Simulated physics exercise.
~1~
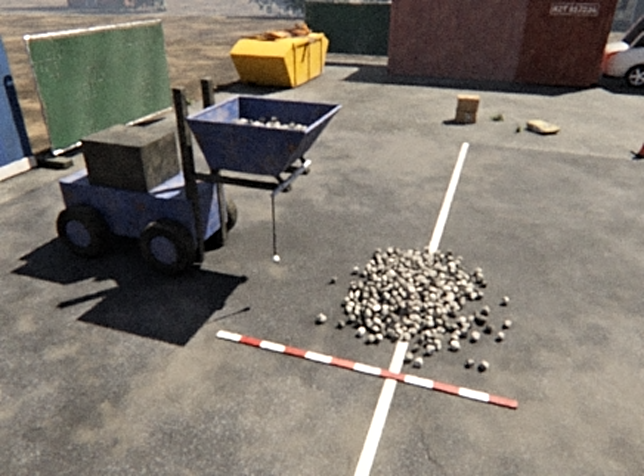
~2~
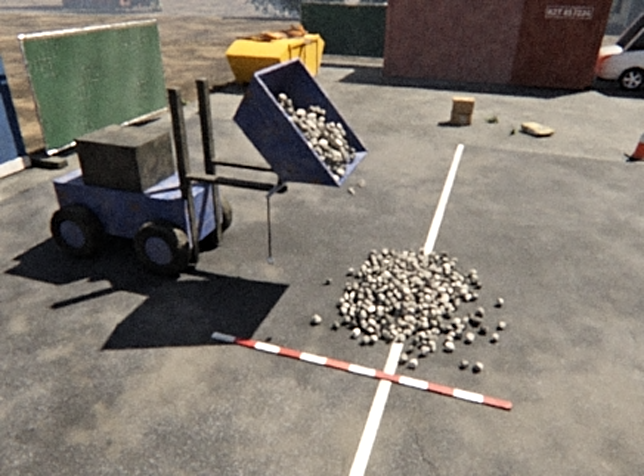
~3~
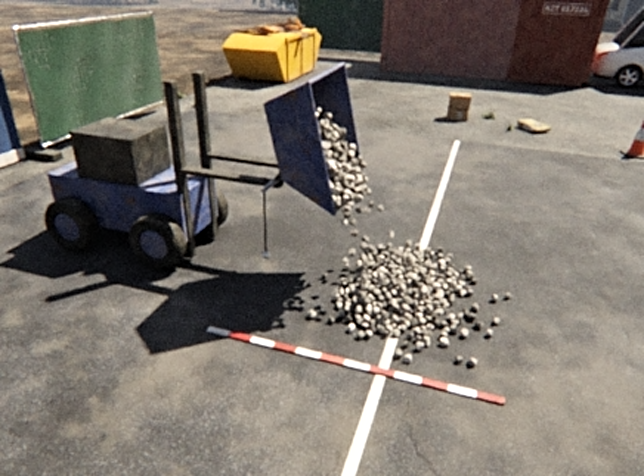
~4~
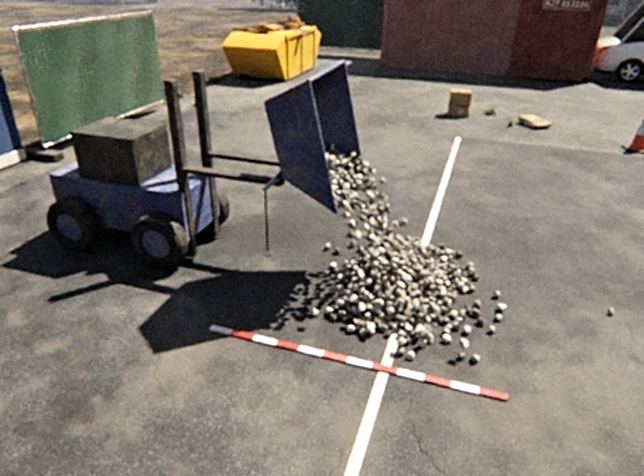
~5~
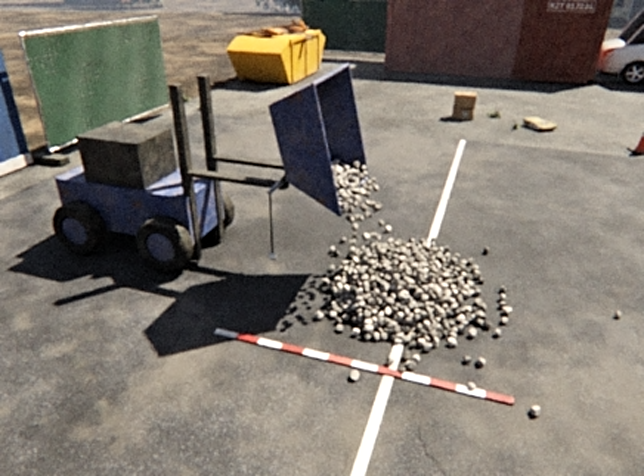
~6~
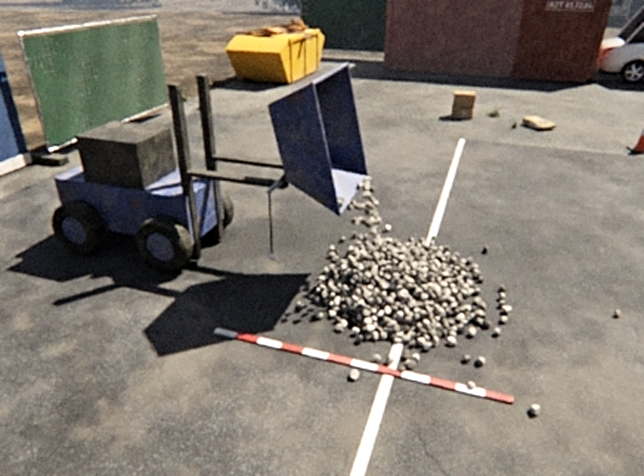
A blue fork truck holds a raised skip of pale stones beside a loose heap that already lies across a white painted line, with a red and white staff in front. The skip tips forward to the right, and its load shows while nearly all of it stays inside. It then tips further until its floor is steep, and stones pour from its lower edge onto the near side of the heap. The pile grows broader and fuller, and a few stones roll clear. At the end the skip hangs steeply tilted, its last stones dropping, with most of the heap left of the line.
